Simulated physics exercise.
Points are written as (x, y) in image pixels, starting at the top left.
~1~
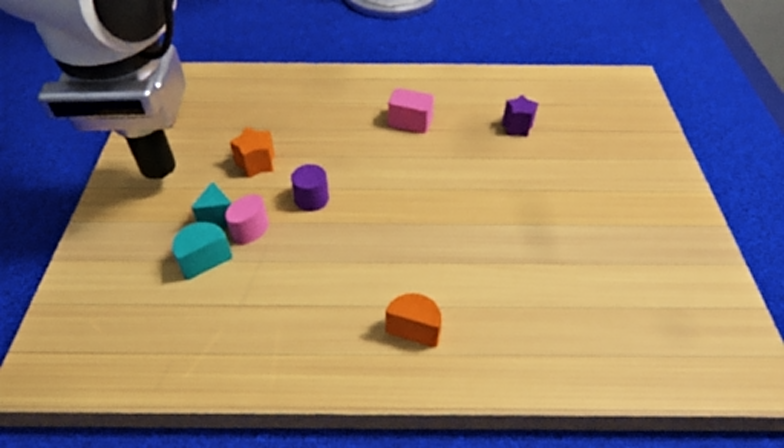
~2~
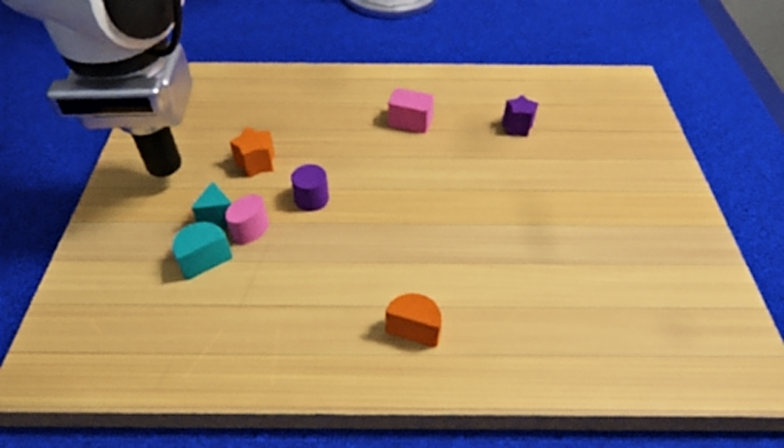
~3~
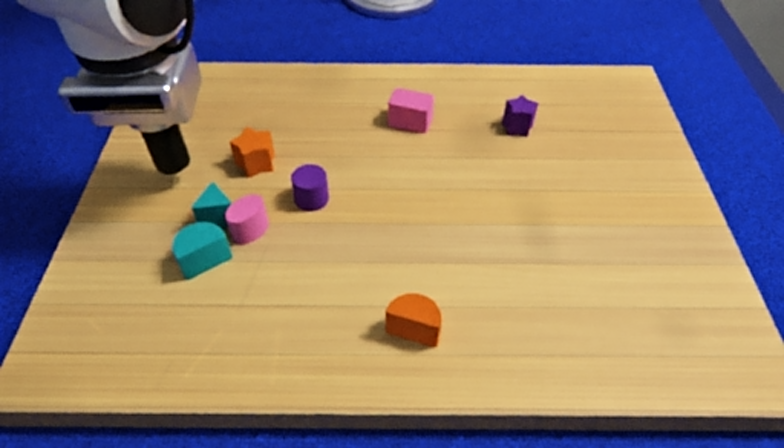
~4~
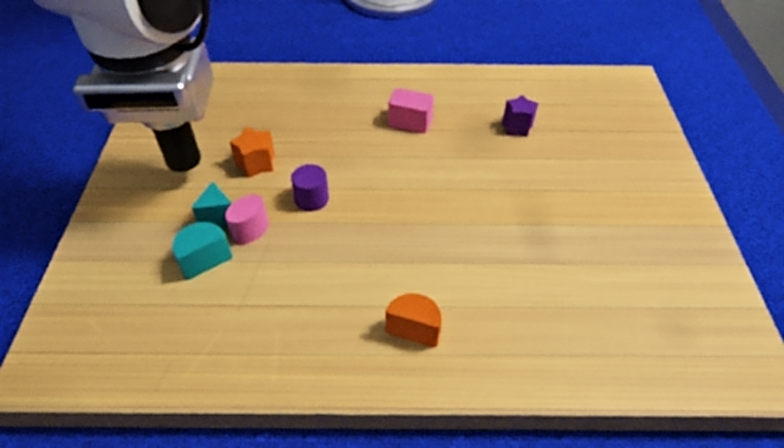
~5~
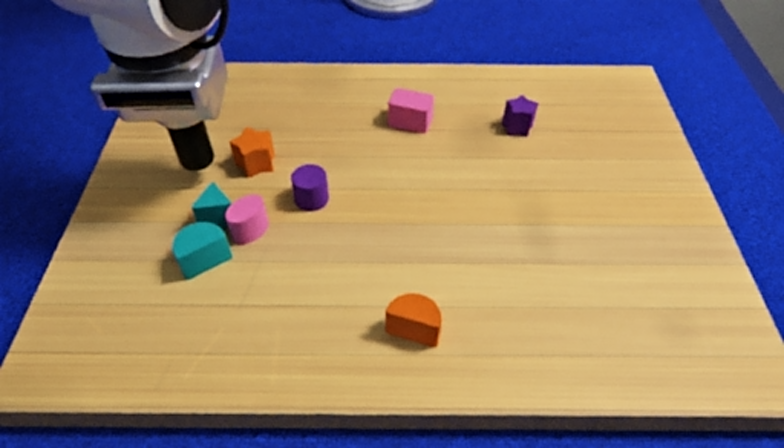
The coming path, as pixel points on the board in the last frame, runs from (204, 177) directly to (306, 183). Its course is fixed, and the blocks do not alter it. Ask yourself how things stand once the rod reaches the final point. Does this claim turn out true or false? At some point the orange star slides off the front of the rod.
True.
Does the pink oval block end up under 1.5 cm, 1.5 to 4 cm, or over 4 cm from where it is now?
It moves less than 1.5 cm.
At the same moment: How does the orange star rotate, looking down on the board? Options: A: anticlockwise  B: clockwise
Letter A.
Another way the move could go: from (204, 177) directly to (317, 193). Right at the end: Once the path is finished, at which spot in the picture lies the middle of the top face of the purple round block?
I'd expect the centre of its top face to be at (341, 185).
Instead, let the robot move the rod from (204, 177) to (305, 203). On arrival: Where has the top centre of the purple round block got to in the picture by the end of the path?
Its top face will be centred at roughly (338, 179).
What follows on the original path. One third of the way, rod at (233, 163); orange star at (256, 139), turned 15° anticlockwise.
Two thirds of the way, rod at (269, 165); orange star at (270, 136), turned 50° anticlockwise.
At the end, rod at (304, 167); turquoise triangular piece still; pink oval block still; orange star at (271, 136), turned 55° anticlockwise; purple round block at (322, 181).
